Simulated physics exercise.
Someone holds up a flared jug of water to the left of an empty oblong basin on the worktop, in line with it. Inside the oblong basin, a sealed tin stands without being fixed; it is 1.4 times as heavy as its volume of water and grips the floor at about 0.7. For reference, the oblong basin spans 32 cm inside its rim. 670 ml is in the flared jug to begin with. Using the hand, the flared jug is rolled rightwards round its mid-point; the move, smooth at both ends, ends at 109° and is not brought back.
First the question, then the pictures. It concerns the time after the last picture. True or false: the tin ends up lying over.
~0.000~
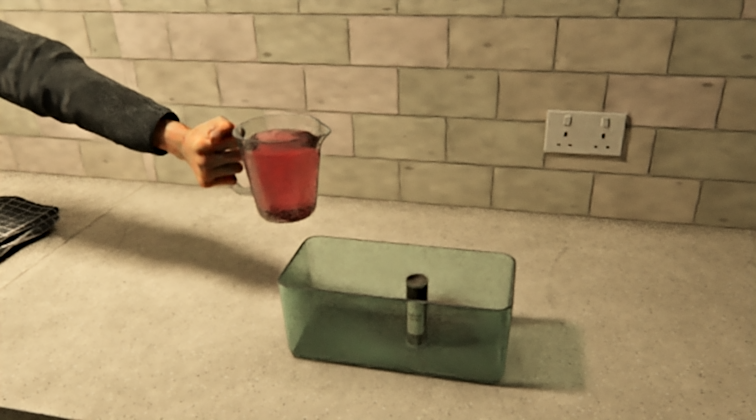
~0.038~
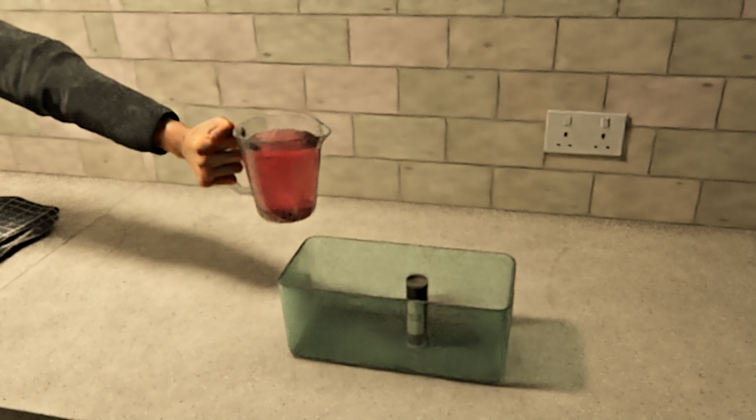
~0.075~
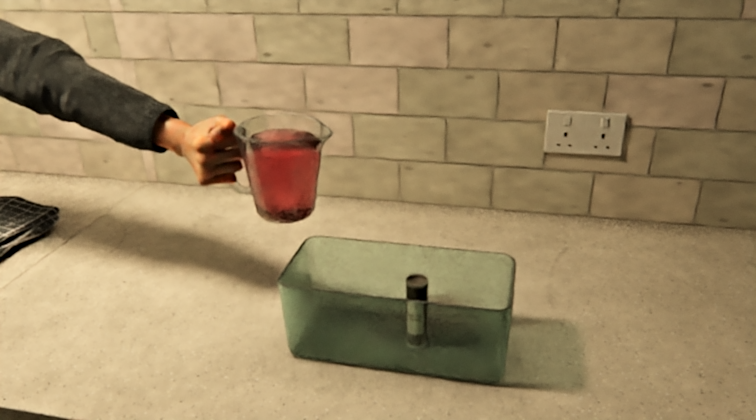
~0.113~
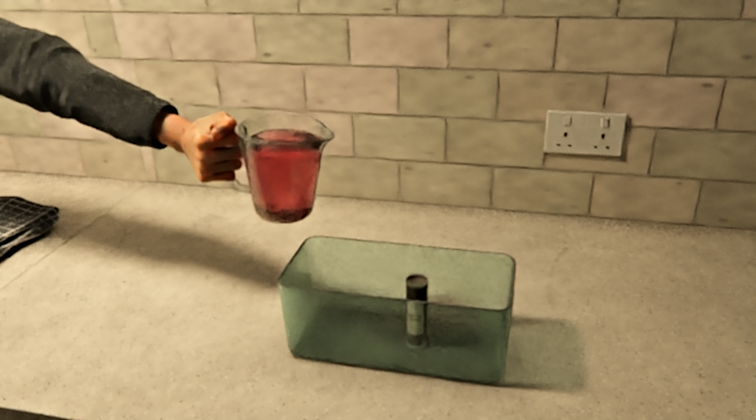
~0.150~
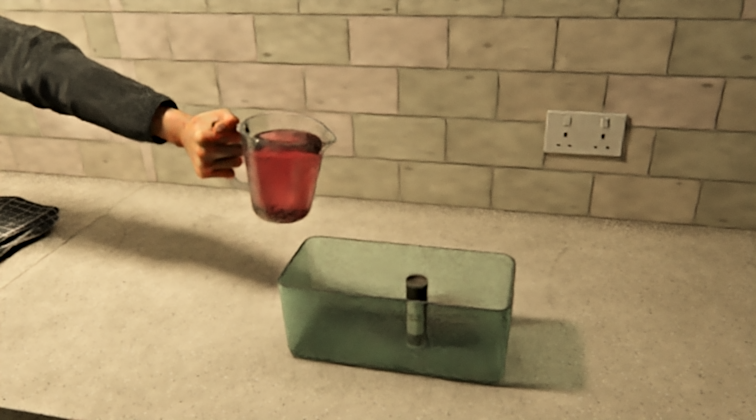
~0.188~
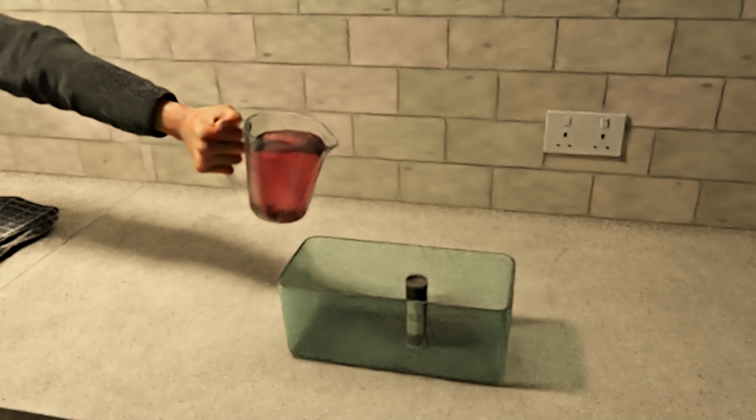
False.
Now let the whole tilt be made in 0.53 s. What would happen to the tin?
Then it holds its balance.
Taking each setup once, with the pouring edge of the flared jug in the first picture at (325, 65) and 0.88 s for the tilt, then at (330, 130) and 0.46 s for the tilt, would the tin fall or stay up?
The tin overturns the first time and stays vertical the second time.
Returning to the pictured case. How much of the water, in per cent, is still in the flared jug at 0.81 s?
Near 16 percent, more or less.
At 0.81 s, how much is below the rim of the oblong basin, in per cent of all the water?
Value: Approx. 66 %.
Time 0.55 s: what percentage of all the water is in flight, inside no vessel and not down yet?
Share: Roughly 22 per cent.
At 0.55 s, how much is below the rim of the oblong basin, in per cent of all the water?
6 %, more or less.
Then, 0.55 s in, the tilt is 75° and 71 per cent is still to pour; the tin stands where it began.
Then, 0.81 s in, the tilt is 107° and 15 per cent is still to pour; the tin stands where it began.
Then, 1.08 s in, the tilt is 109° and 0 per cent is still to pour; the tin stands where it began.
Then, 1.38 s in, the tilt is 109° and 0 per cent is still to pour; the tin stands where it began.
Finally, the tin stands where it began.
